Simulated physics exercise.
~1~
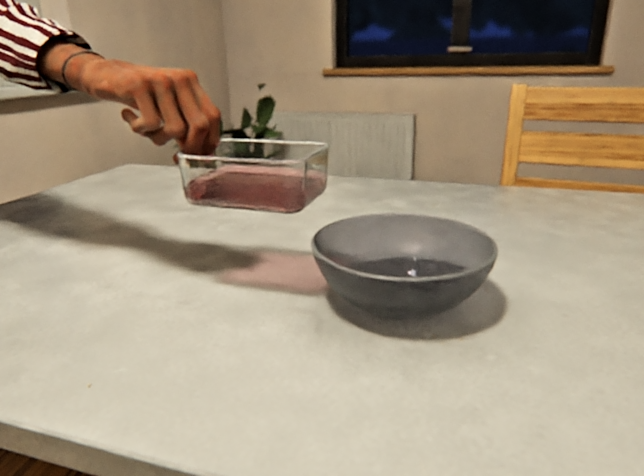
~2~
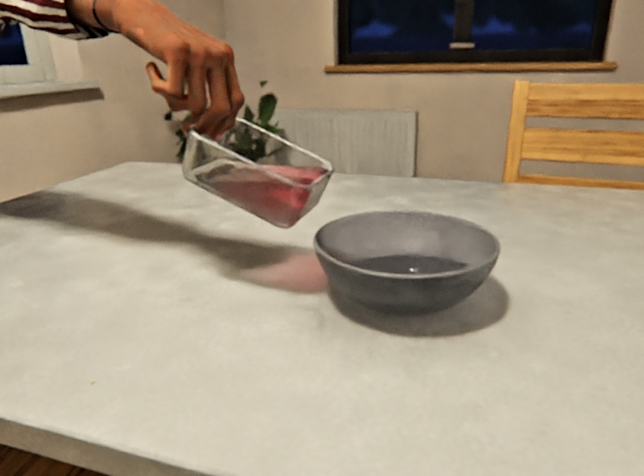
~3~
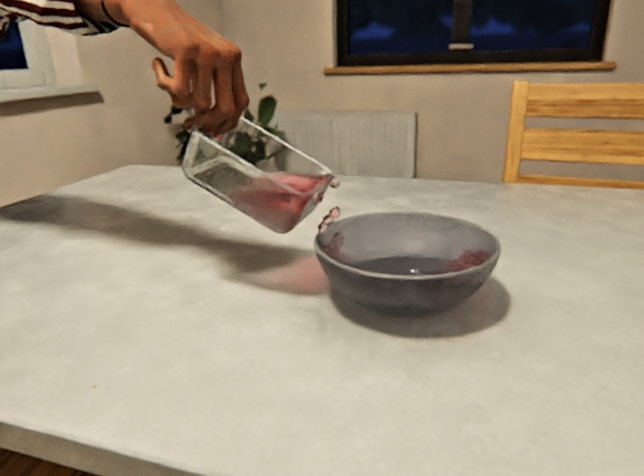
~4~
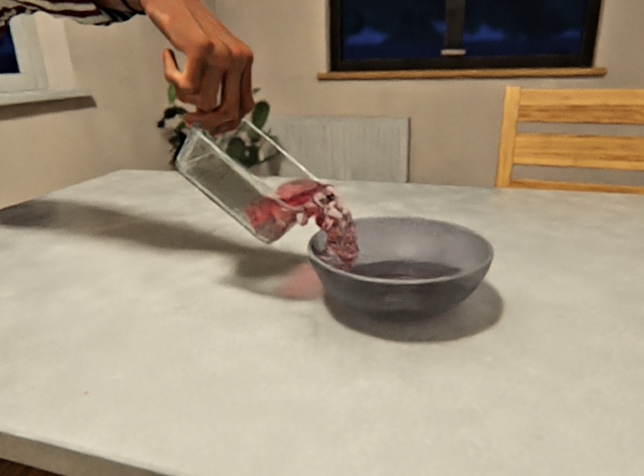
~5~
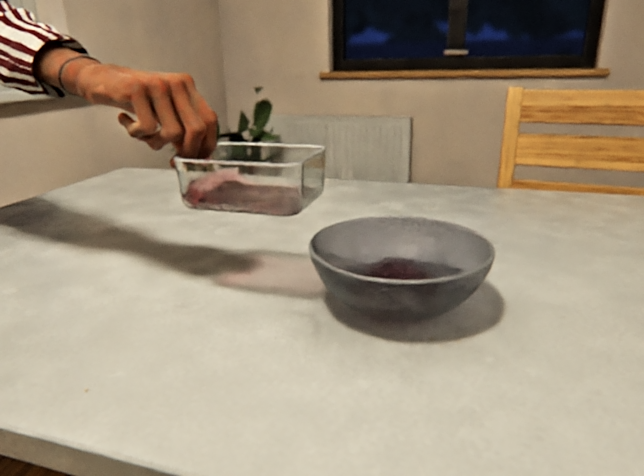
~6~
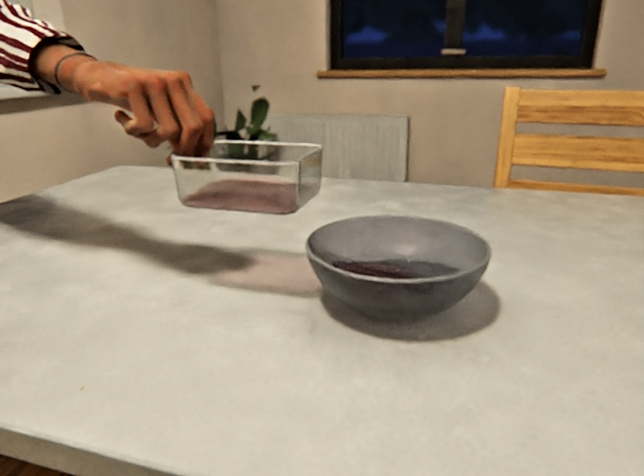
The clip shows a hand holding a clear rectangular container of pinkish-red liquid above a grey bowl on a table, tilting it to the right so liquid pours into the bowl, then levelling it with some liquid still inside and dark reddish liquid in the bowl.
